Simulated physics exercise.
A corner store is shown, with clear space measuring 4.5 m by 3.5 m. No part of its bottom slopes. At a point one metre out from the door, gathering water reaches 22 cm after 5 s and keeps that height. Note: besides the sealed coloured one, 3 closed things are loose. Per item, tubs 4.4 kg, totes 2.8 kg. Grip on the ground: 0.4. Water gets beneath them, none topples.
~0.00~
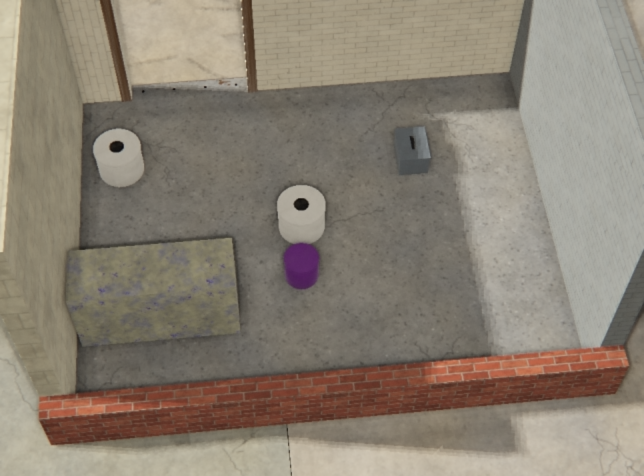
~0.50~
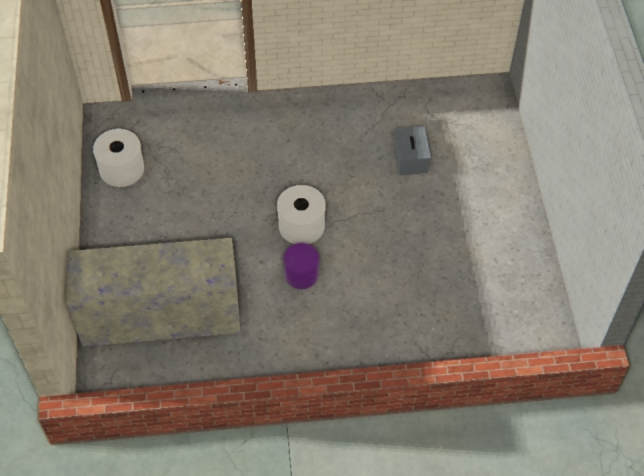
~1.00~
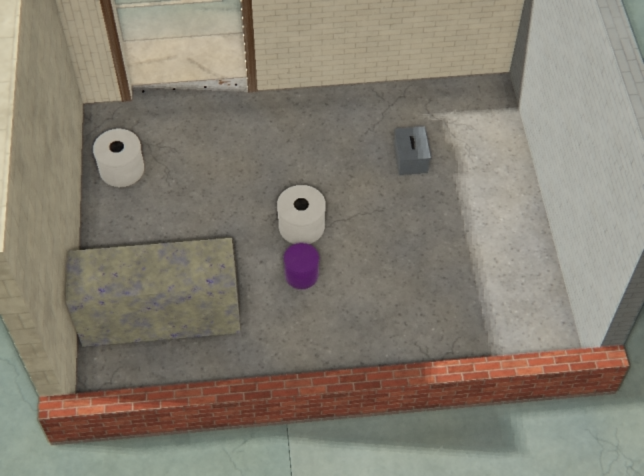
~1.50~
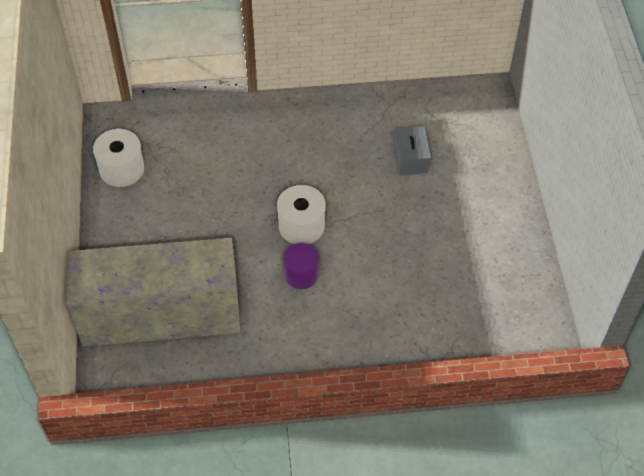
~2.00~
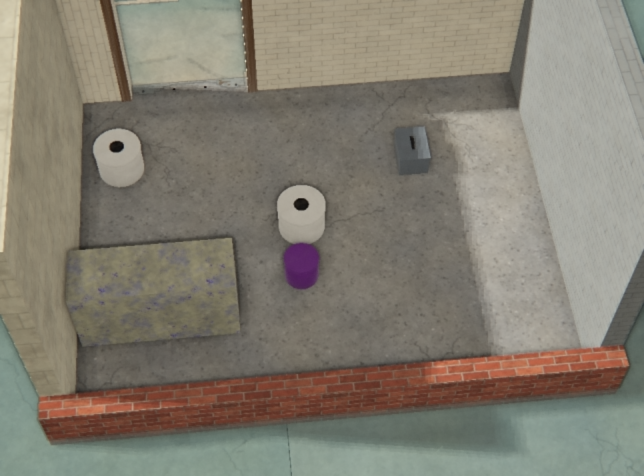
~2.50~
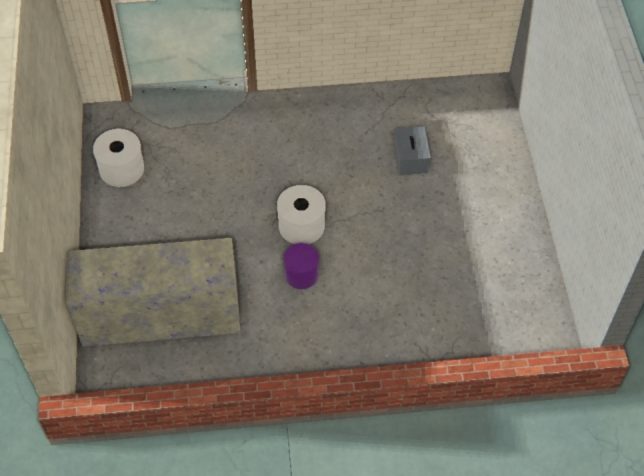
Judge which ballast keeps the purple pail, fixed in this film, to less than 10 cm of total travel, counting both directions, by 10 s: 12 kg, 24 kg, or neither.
I think only the heavier option passes.
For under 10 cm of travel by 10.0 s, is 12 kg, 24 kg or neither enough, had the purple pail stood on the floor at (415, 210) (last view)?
Note: Both OK.
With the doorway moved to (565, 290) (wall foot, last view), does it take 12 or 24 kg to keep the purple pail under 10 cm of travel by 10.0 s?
In that setup the first mass works.
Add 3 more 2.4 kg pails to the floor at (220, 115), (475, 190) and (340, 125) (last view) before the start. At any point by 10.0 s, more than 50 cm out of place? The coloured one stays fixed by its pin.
In that order: Beyond it, beyond it, within it.
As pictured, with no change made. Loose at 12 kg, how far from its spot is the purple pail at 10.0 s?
Roughly 50 cm.
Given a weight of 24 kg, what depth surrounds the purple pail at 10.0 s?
Close to 7 cm deep.
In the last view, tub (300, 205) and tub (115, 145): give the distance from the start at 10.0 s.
250 cm and 200 cm respectively.
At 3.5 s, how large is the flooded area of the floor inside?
Wet area: Approx. 2.0 m2.
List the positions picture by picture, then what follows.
In the first picture, the purple pail at (301, 258), on the bottom; 0.0 m2 under water; 0 of 4 have shifted.
In the second picture, the purple pail at (301, 258), on the bottom; 0.0 m2 under water; 0 of 4 have shifted.
In the third picture, the purple pail at (301, 258), on the bottom; water covers 0.0 m2; 0 of 4 have shifted.
In the fourth picture, the purple pail at (301, 258), on the bottom; 0.0 m2 under water; 0 of 4 have shifted.
In the fifth picture, the purple pail at (301, 258), on the bottom; 0.0 m2 under water; 0 of 4 have shifted.
In the sixth picture, the purple pail at (301, 258), on the bottom; 0.3 m2 under water; 0 of 4 have shifted.
After 3.5 s the purple pail would be 0 cm from its start with 12 kg and 0 cm from its start with 24 kg; 0 cm of water round it then.
After 4.5 s the purple pail would be 0 cm from its start with 12 kg and 0 cm from its start with 24 kg; 1 cm of water round it then.
After 7.0 s the purple pail would be 5 cm from its start with 12 kg and 0 cm from its start with 24 kg; 7 cm of water round it then.
After 10.0 s the purple pail would be 50 cm from its start with 12 kg and 1 cm from its start with 24 kg; 7 cm of water round it then.
